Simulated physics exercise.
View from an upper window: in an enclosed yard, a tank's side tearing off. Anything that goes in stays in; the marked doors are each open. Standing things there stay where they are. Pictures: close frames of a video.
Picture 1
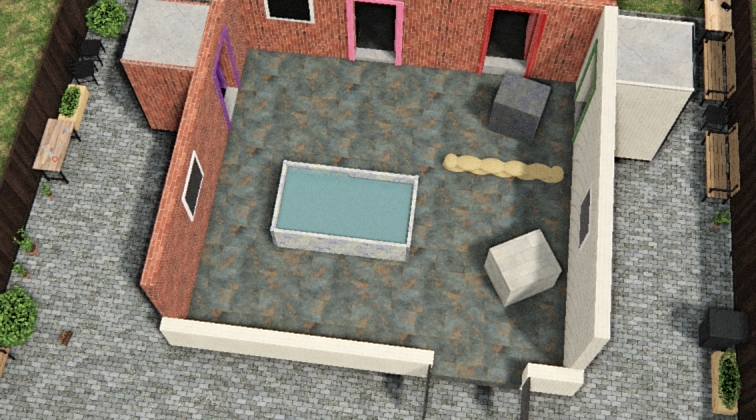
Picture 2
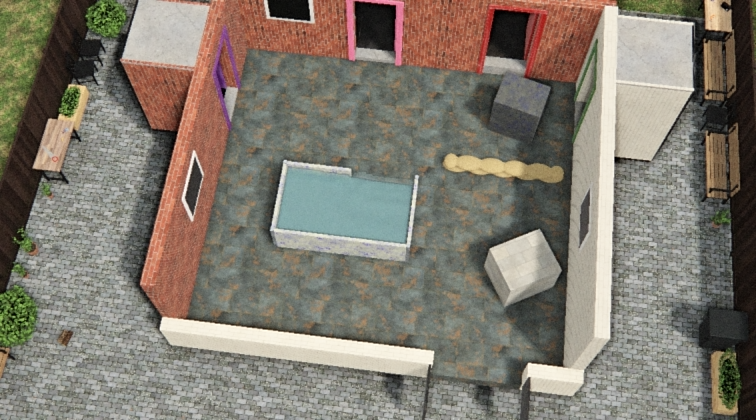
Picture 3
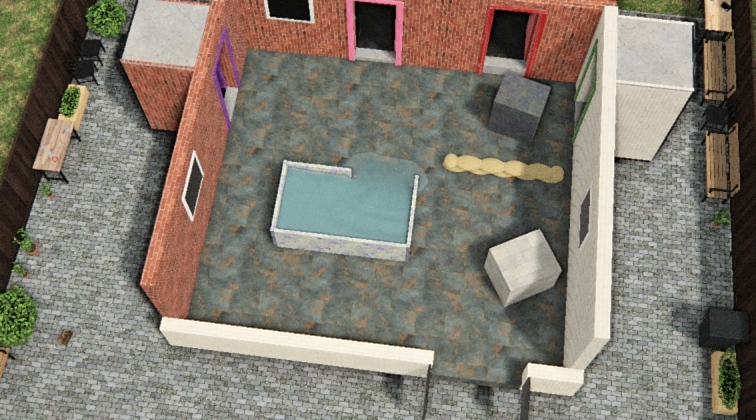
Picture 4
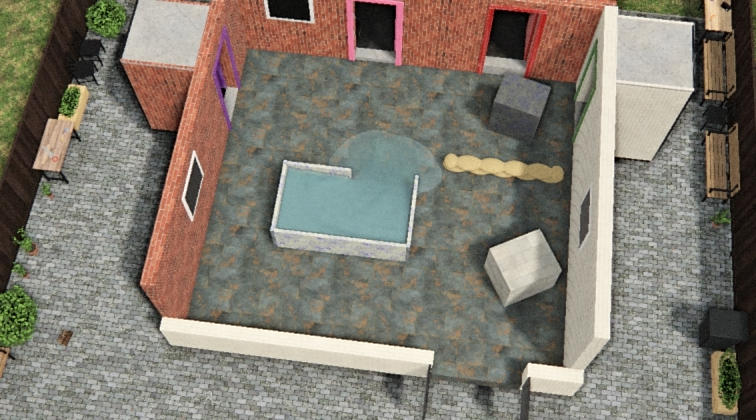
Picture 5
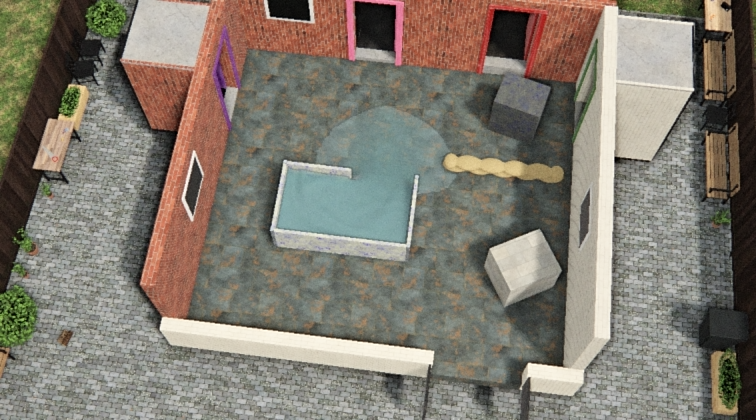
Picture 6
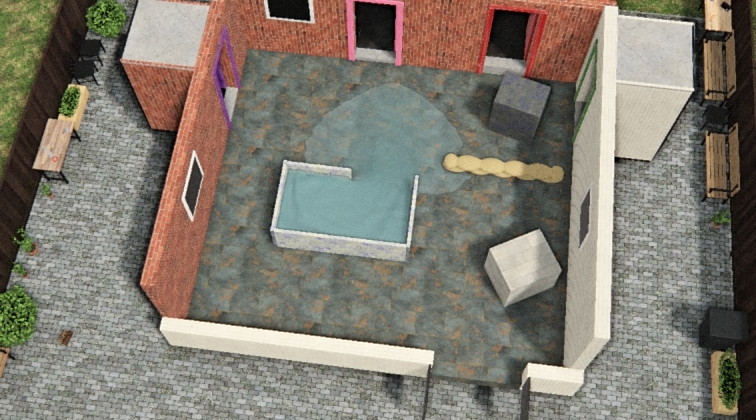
Water pours from a gap in the tank's far side and spreads across the floor.
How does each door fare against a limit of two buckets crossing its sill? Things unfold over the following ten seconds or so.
Result: The red door copes honestly. The purple door gets overwhelmed honestly. The green door gets overwhelmed honestly. The pink door gets overwhelmed honestly.
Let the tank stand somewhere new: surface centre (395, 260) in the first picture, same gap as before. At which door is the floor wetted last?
That would be the one in purple.
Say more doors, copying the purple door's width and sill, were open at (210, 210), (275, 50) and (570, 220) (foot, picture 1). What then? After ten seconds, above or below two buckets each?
In order, the new doors go: Undershoots, overshoots, undershoots.
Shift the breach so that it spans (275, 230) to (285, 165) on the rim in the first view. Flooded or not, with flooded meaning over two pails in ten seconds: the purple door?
As far as I can tell, the purple door breaks the threshold.
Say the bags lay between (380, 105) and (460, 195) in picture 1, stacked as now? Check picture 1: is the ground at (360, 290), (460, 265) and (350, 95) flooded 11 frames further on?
Spot one: Still bare; spot two: Drenched; spot three: Drenched.
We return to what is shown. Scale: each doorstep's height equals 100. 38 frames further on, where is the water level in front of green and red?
Estimate, in order: 220 and 30 percent.
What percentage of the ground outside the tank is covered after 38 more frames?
About 60 in a hundred.
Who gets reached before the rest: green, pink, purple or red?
The answer here is the pink one.
A moment on, water covers 25 % of the floor; the red door not reached, the purple door not reached, the green door not reached, the pink door over two buckets in.
Next, water covers 30 % of the floor; the red door wet at the sill, nothing in, the purple door not reached, the green door not reached, the pink door far over two buckets in.
Then, water covers 40 % of the floor; the red door wet at the sill, nothing in, the purple door wet at the sill, nothing in, the green door over two buckets in, the pink door far over two buckets in.
Later, water covers 60 % of the floor; the red door wet at the sill, nothing in, the purple door under two buckets in, the green door far over two buckets in, the pink door far over two buckets in.
In the end, water covers 80 % of the floor; the red door wet at the sill, nothing in, the purple door over two buckets in, the green door far over two buckets in, the pink door far over two buckets in.
